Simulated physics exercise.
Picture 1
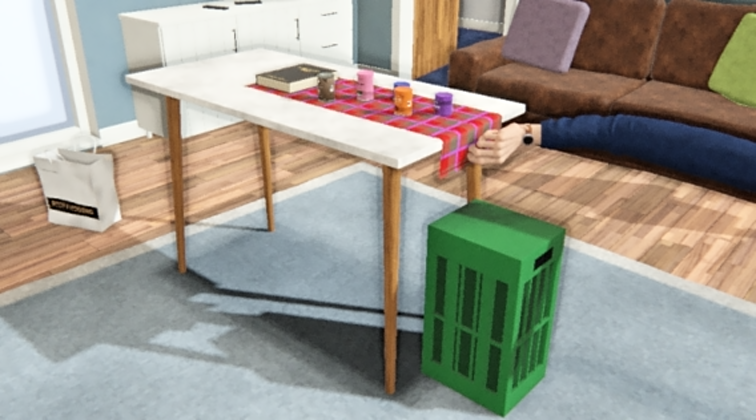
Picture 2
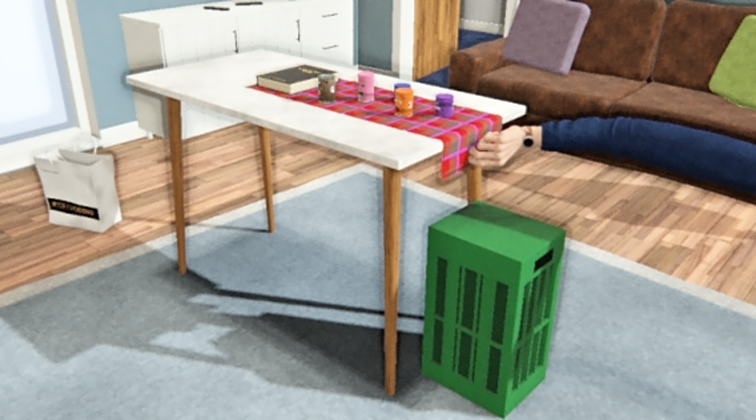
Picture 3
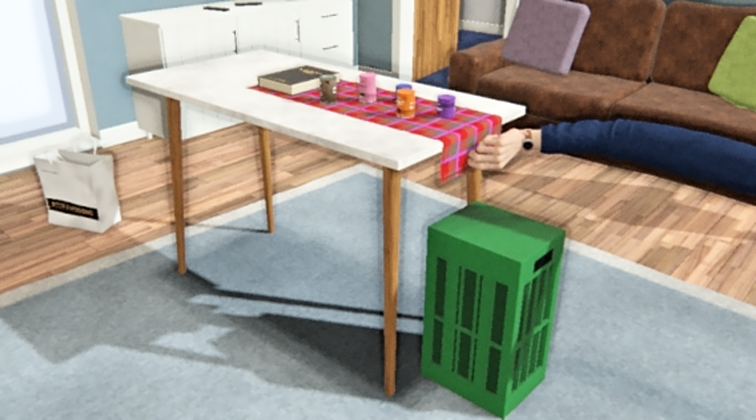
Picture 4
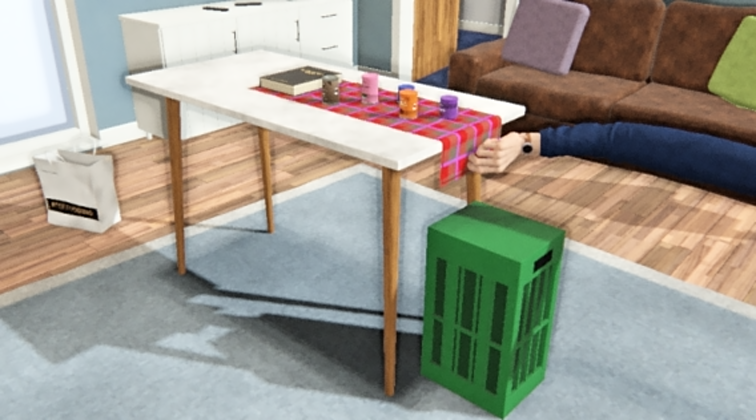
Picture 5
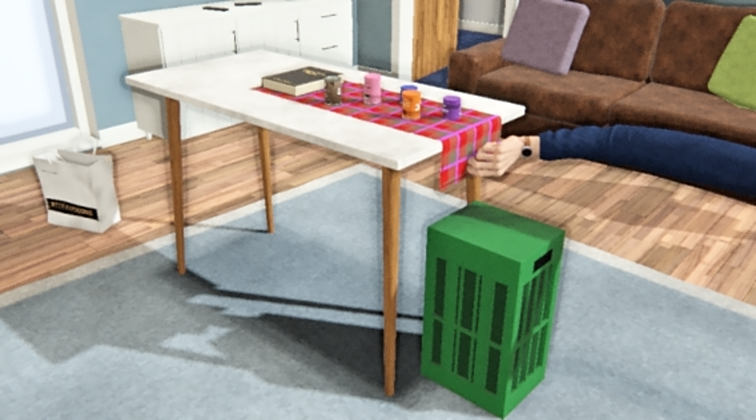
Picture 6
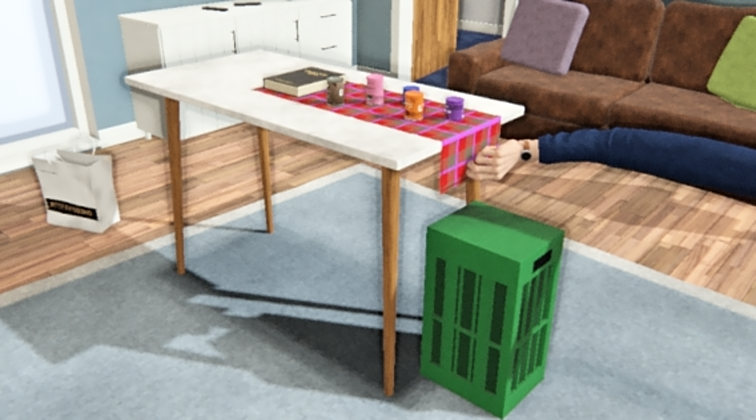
Red plaid table runner sliding slowly toward the right edge of a white table, carrying small colourful pots, as a hand pulls its hanging end.
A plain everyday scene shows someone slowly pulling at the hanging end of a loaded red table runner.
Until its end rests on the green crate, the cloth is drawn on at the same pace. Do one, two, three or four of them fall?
I expect one of them not to stay on top.
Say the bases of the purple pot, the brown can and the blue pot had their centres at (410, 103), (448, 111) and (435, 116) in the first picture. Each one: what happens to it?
Short version: Purple pot stays, brown can drops, blue pot drops.
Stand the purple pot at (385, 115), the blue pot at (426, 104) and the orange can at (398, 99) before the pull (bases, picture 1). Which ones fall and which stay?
Purple pot: Still on; blue pot: Still on; orange can: Still on.
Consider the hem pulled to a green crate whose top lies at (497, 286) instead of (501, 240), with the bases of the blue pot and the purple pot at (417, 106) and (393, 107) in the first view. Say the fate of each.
Outcome: Blue pot is gone; purple pot is gone.
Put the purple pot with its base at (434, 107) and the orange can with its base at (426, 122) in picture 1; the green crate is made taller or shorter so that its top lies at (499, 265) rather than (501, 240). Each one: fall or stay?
The purple pot ends up off the top and the orange can ends up off the top.
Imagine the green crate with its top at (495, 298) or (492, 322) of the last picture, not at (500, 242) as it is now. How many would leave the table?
If so, 3 and 4.
Early on, hem near (469, 198); all still up.
Midway, hem on the crate; purple pot gone.
Finally, hem on the crate; purple pot gone. The count of fallen things is one.
